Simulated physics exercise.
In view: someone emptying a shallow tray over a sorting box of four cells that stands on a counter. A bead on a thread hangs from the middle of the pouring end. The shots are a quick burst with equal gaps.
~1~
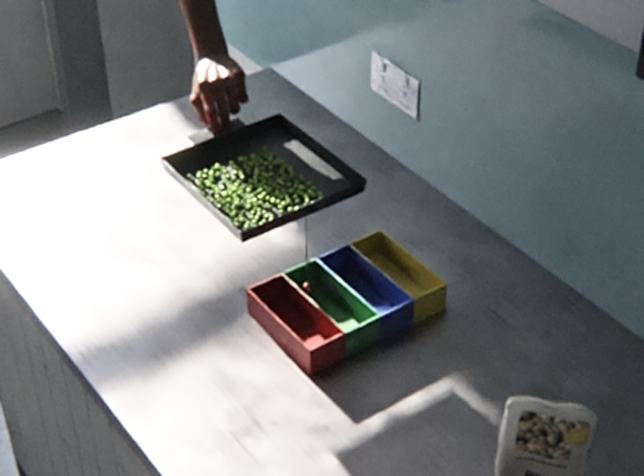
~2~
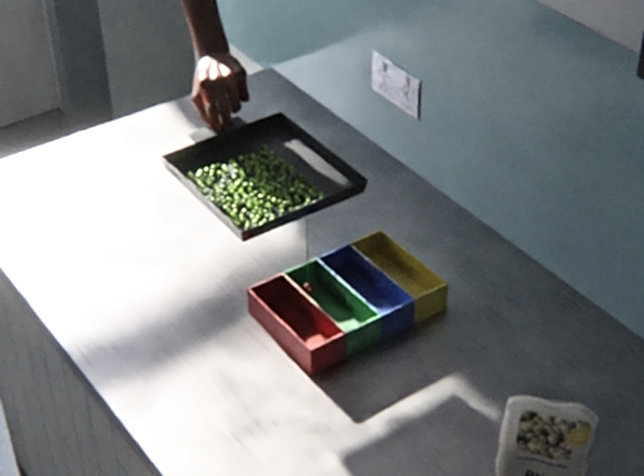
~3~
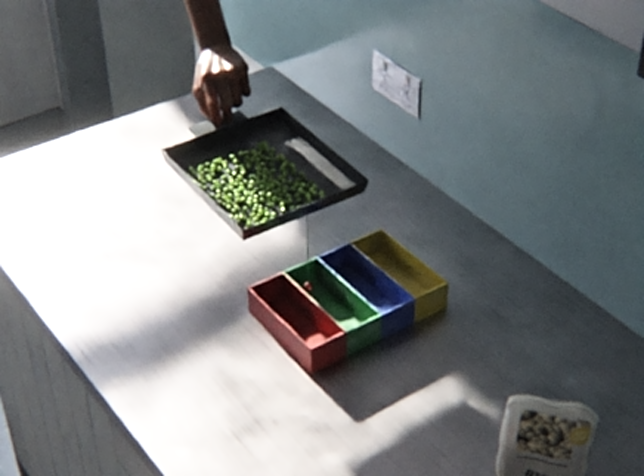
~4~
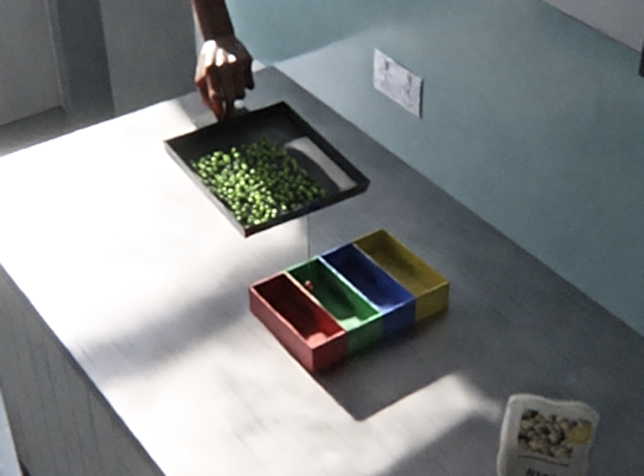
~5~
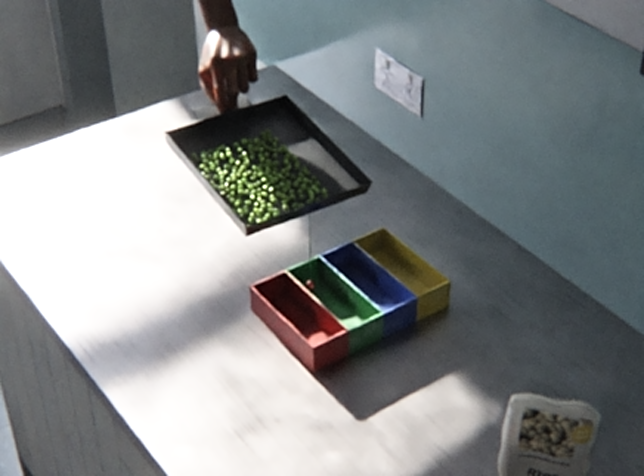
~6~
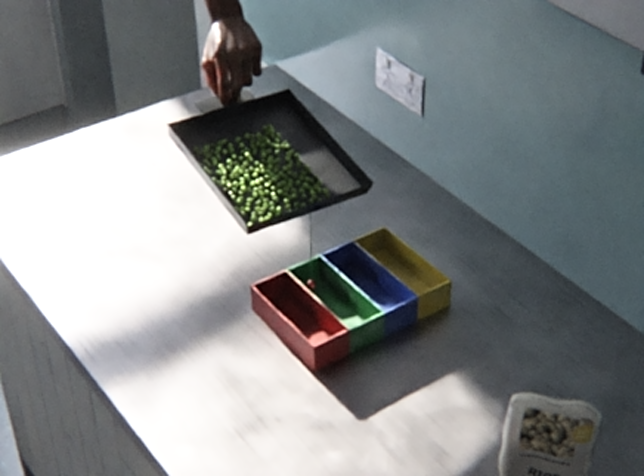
On a counter, a hand slightly tilts a tray of green peas above a four-coloured box.
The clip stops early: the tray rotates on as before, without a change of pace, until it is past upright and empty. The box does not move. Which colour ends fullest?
Fullest: The blue cell.
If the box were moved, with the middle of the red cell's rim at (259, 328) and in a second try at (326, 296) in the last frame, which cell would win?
One: Yellow. Two: The cell in green.
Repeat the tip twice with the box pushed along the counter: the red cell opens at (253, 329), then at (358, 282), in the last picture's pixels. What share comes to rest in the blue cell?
About 20 and 0 per cent.
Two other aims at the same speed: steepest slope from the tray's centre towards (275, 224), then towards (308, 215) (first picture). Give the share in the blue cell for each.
About 0 and 20 per cent.
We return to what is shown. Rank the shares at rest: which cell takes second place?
It is the green one.
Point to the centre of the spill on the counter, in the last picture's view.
Near (375, 374).
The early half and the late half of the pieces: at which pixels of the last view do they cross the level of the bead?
Early half (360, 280), late half (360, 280).
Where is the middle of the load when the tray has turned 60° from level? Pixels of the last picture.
Roughly at (309, 192).
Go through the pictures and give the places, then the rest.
Corners of the pouring end near (242, 230) and (363, 179), level; middle of the load near (257, 187), dried peas; bead on its thread near (307, 287); red cell near (327, 351); green cell near (363, 334); blue cell near (397, 317); yellow cell near (430, 301), in the first picture.
Corners of the pouring end near (242, 230) and (364, 180), level; middle of the load near (257, 186), in the second picture.
Corners of the pouring end near (243, 228) and (365, 180), tipped barely, lowest at the right corner; middle of the load near (258, 183), in the third picture.
Corners of the pouring end near (245, 226) and (367, 180), tipped a little, lowest at the right corner; middle of the load near (259, 179), in the fourth picture.
Corners of the pouring end near (247, 225) and (369, 181), tipped a little, lowest at the right corner; middle of the load near (261, 175), in the fifth picture.
Corners of the pouring end near (249, 224) and (370, 182), tipped a little, lowest at the right corner; middle of the load near (263, 172); red cell near (331, 348); green cell near (367, 331); blue cell near (401, 314); yellow cell near (434, 298), in the sixth picture.
Shortly afterwards, tray tipped steeply; all but a few on the tray; only a few in the blue cell; only a few falling or outside the box.
Next, tray tipped right over; all but a few on the tray; only a few in the blue cell; only a few in the green cell; a little falling or outside the box.
Some moments later, tray tipped past a quarter turn; near half in the blue cell; near a third in the green cell; a little in the red cell; only a few in the yellow cell; a little falling or outside the box.
In the end, tray tipped past a quarter turn; near half in the blue cell; near a third in the green cell; a little in the red cell; only a few in the yellow cell; a little outside the box.
